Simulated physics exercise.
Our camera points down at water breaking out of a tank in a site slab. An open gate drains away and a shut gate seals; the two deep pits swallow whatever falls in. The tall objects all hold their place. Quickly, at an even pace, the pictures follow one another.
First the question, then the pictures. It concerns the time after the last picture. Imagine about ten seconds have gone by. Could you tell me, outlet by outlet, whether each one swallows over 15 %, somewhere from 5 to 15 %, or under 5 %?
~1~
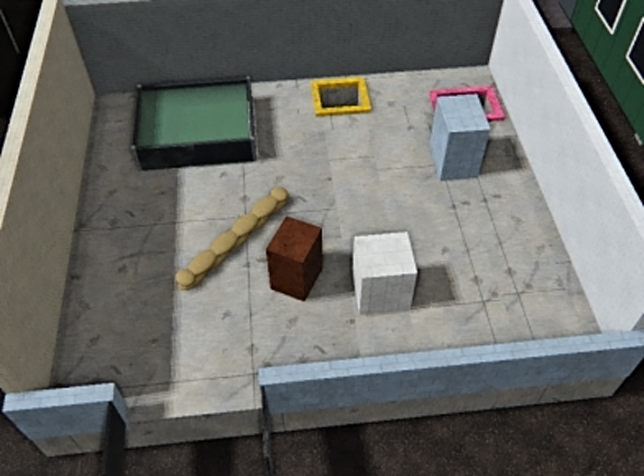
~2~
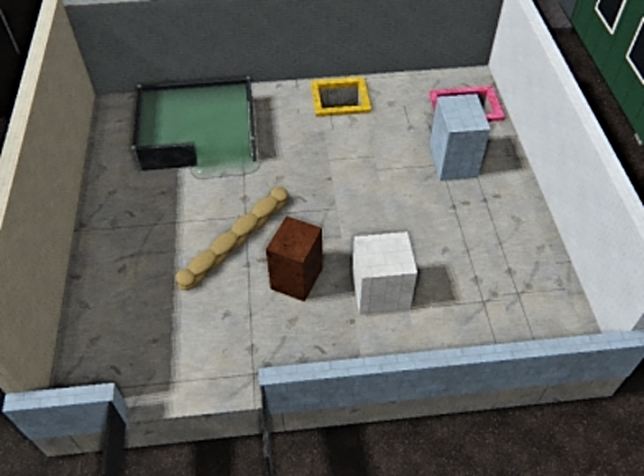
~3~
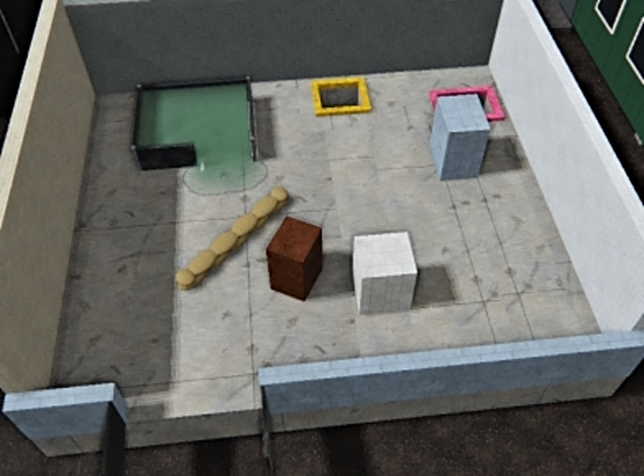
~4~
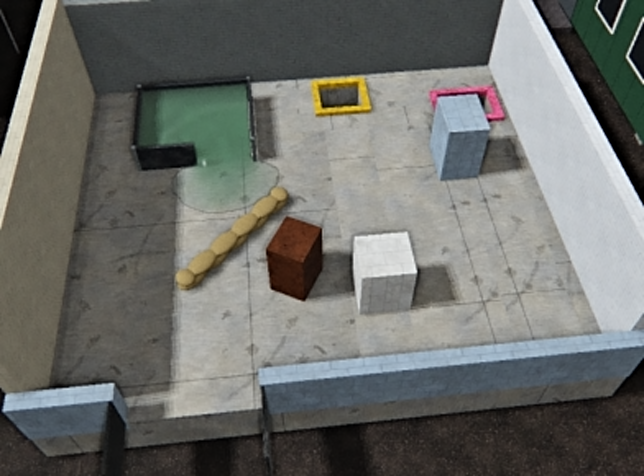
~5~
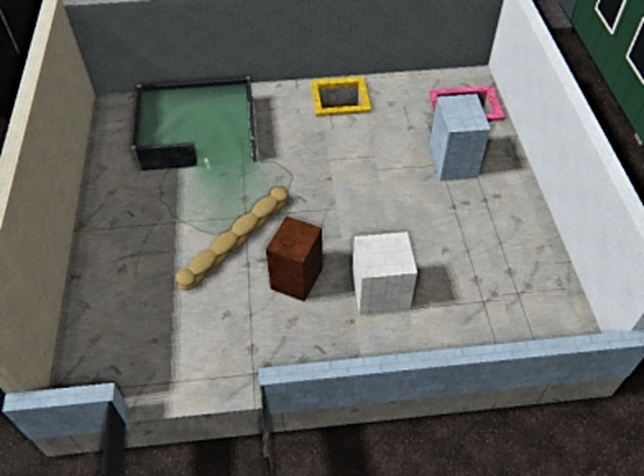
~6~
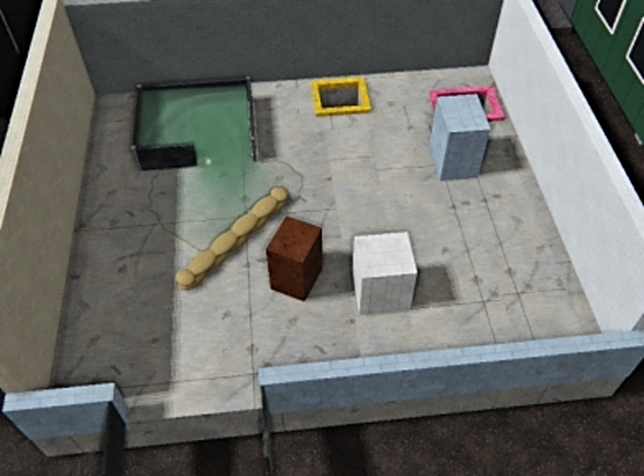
Sure: The gate swallows from 5 to 15 %, the yellow pit swallows under 5 %, the pink pit swallows under 5 %.
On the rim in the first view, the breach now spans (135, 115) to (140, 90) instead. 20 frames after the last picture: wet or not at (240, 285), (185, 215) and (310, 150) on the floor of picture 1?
Result, in sequence: Untouched by the flood; inundated; untouched by the flood.
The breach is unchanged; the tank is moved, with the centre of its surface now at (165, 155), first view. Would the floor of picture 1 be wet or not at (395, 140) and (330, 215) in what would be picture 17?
So, first one left untouched, second one left untouched.
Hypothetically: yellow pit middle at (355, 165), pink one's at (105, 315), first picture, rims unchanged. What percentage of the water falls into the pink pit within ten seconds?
Share for the pink pit: 10 percent.
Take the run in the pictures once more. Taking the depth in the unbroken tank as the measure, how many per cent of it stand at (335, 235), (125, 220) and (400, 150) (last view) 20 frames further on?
In order: Roughly 2, 4 and 4 in a hundred.
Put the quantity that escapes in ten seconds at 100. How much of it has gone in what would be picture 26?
Close to 0 out of every hundred.
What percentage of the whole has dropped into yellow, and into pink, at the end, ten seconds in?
I'd put them at roughly 0 and 0 per cent respectively.
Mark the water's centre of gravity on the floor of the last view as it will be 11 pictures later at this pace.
The water centres close to (203, 168).
A moment on, water covers 10 % of the floor; the gate 0 %, the yellow pit 0 %, the pink pit 0 %.
Next, water covers 20 % of the floor; the gate 0 %, the yellow pit 0 %, the pink pit 0 %.
Then, water covers 30 % of the floor; the gate 0 %, the yellow pit 0 %, the pink pit 0 %.
Later, water covers 50 % of the floor; the gate 3 %, the yellow pit 0 %, the pink pit 0 %.
In the end, water covers 75 % of the floor; the gate 9 %, the yellow pit 0 %, the pink pit 0 %.
